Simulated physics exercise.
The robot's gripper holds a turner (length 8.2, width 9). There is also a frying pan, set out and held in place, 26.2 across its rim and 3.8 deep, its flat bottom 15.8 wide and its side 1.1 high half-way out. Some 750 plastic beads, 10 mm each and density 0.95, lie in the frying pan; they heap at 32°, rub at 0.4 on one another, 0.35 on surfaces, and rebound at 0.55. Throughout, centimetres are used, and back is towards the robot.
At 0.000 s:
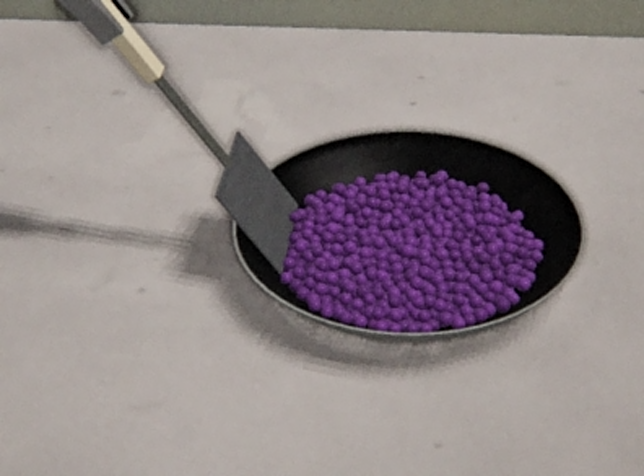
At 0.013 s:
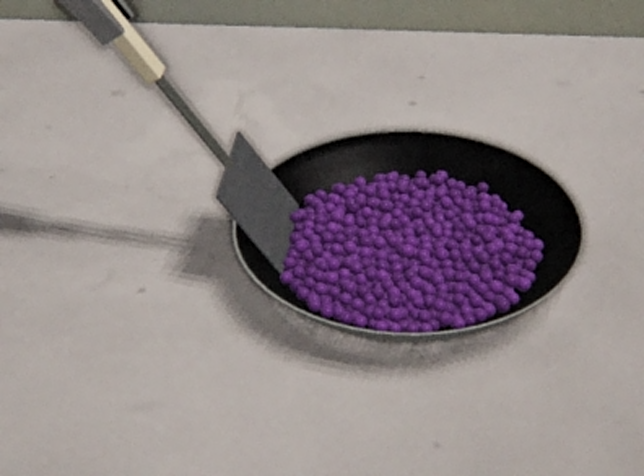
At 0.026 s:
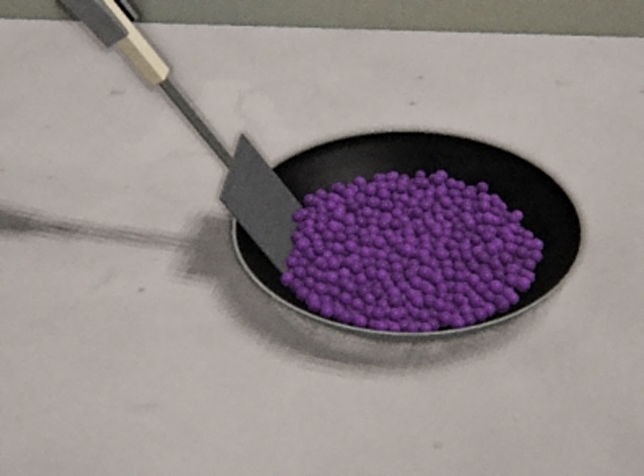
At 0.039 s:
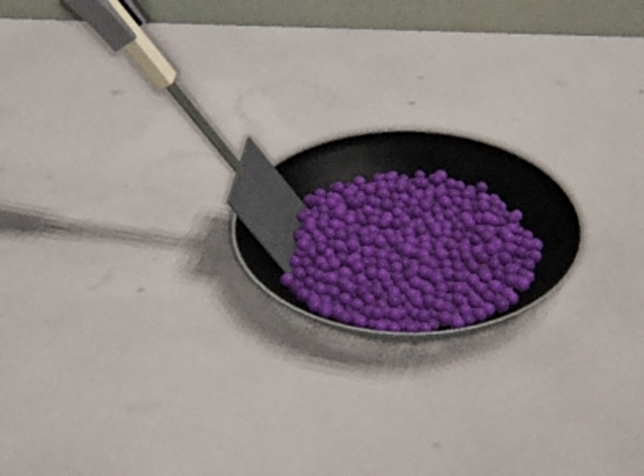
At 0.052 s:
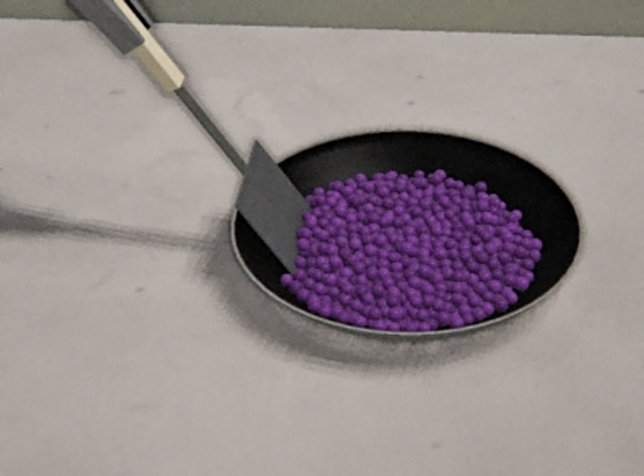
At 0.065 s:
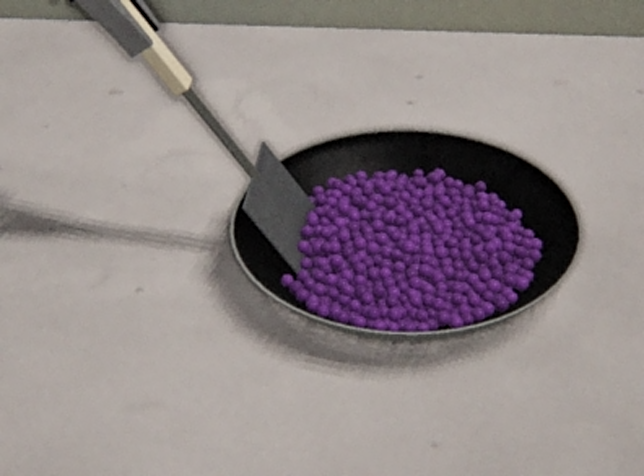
On a pale tabletop, a turner slanting into a black frying pan heaped with small purple beads slid slowly a short way right, pressing into the pile's left edge, while most beads barely moved.
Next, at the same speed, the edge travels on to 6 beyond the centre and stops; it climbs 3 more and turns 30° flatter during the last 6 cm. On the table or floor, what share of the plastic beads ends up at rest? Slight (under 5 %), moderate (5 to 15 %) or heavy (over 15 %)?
Slight.
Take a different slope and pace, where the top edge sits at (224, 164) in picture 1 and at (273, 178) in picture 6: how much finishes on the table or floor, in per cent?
5 %.
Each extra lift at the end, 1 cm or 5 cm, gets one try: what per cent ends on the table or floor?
It works out to some 0 per cent for the first setting and some 0 per cent for the second.
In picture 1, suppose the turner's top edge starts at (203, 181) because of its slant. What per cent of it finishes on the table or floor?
Some 0 per cent.
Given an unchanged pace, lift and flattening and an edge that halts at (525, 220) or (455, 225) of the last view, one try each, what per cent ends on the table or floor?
I'd say some 15 per cent, then some 0 per cent.
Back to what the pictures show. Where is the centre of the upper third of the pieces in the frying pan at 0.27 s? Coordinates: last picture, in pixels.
(471, 230).
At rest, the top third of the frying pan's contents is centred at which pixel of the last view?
It is centred near (509, 232) in the last view.
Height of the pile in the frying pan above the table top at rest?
Height at rest: Roughly 6.0 cm.
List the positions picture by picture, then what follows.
In the first frame, turner top edge at (227, 162), sloping 57°; upper third of the load around (402, 237), from x 285 to 535, top at y 175; 752 in the frying pan.
In the second frame, turner top edge at (228, 163), sloping 57°; upper third of the load around (402, 237), from x 285 to 535, top at y 175.
In the third frame, turner top edge at (231, 164), sloping 57°; upper third of the load around (401, 237), from x 285 to 535, top at y 175.
In the fourth frame, turner top edge at (238, 168), sloping 57°; upper third of the load around (399, 236), from x 285 to 535, top at y 175.
In the fifth frame, turner top edge at (246, 171), sloping 57°; upper third of the load around (397, 235), from x 285 to 535, top at y 175.
In the sixth frame, turner top edge at (253, 173), sloping 57°; upper third of the load around (399, 236), from x 285 to 535, top at y 175; 752 in the frying pan.
After 0.17 s, sloping 57°, highest piece 4 above the table; 752 in the frying pan.
After 0.27 s, sloping 44°, highest piece 5 above the table; 752 in the frying pan.
After 0.52 s, sloping 27°, highest piece 5 above the table; 752 in the frying pan.
After 1.57 s, sloping 27°, highest piece 5 above the table; 752 in the frying pan.
At rest, 752 in the frying pan. That is 0 % on the table or floor.
